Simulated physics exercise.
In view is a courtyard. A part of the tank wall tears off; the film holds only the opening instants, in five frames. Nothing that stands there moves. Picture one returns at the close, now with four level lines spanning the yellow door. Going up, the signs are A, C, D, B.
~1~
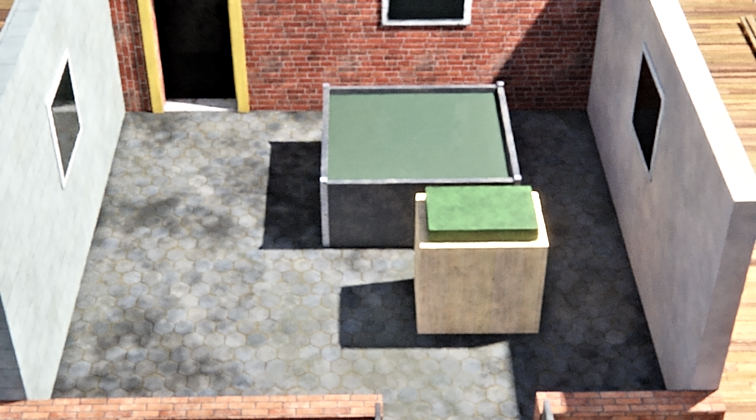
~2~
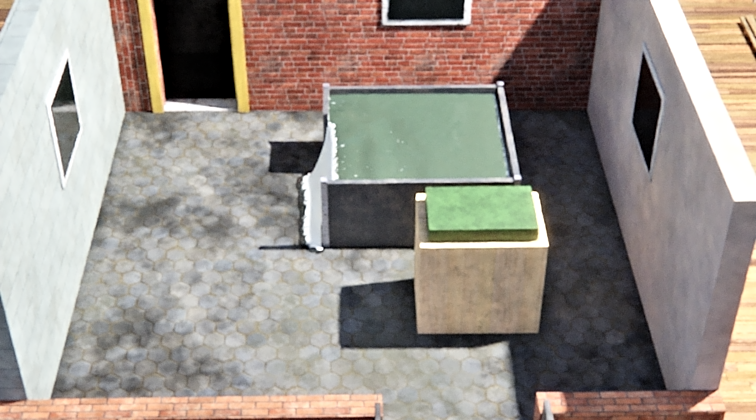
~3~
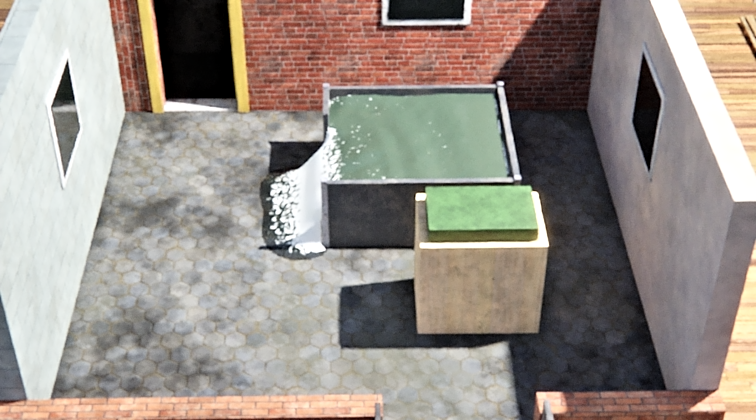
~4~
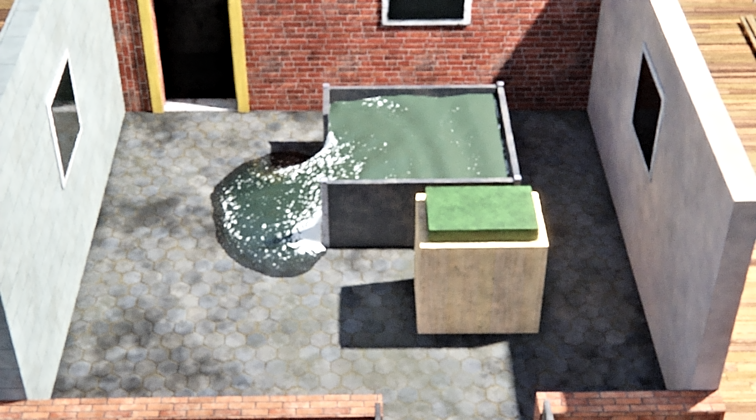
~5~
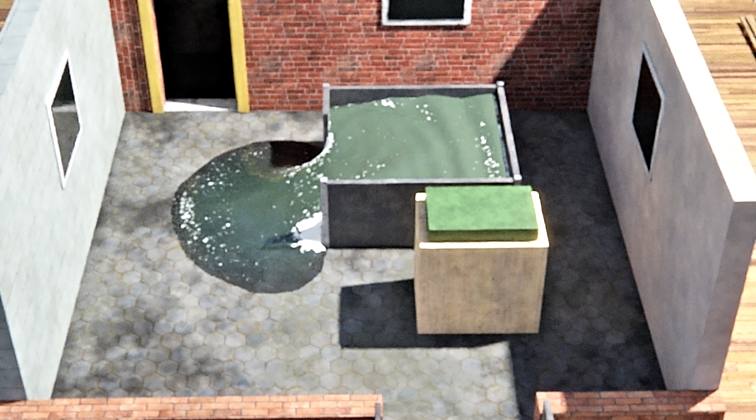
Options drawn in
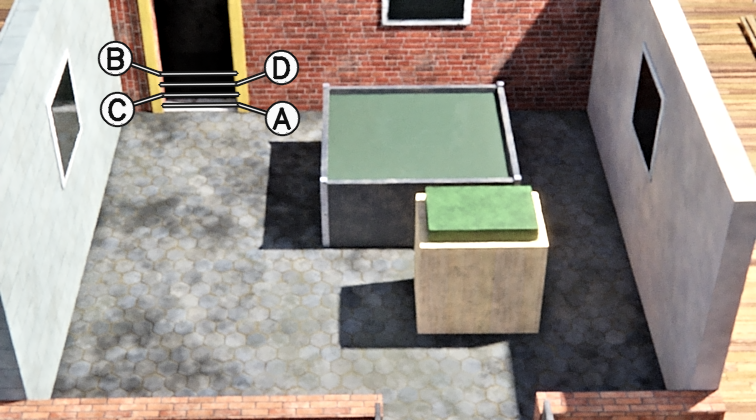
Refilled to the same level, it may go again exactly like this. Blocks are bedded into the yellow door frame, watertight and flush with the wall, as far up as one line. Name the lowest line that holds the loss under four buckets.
That is height C.
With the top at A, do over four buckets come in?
Yes.
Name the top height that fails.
Height A.
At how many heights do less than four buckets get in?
Three.
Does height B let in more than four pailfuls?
No.
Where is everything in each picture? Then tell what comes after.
Water in the tank at rest, its middle at (417, 137); foot of the yellow doorway at (201, 111); open gate at (459, 389), in the first picture.
In the second picture, 1 % of the ground under water, visible out to (312, 245).
In the third picture, 4 % of the ground under water, visible out to (283, 250).
In the fourth picture, 8 % of the ground under water, visible out to (221, 190).
In the fifth picture, 13 % of the ground under water, visible out to (183, 191).
In white, A at (201, 105); B at (197, 73); C at (200, 94); D at (198, 84); from the bottom up A, C, D, B.
Choosing A, about 11 bucketfuls get in.
Choosing B, nothing gets over.
Choosing C, a splash gets over, under a bucket.
Choosing D, nothing gets over.
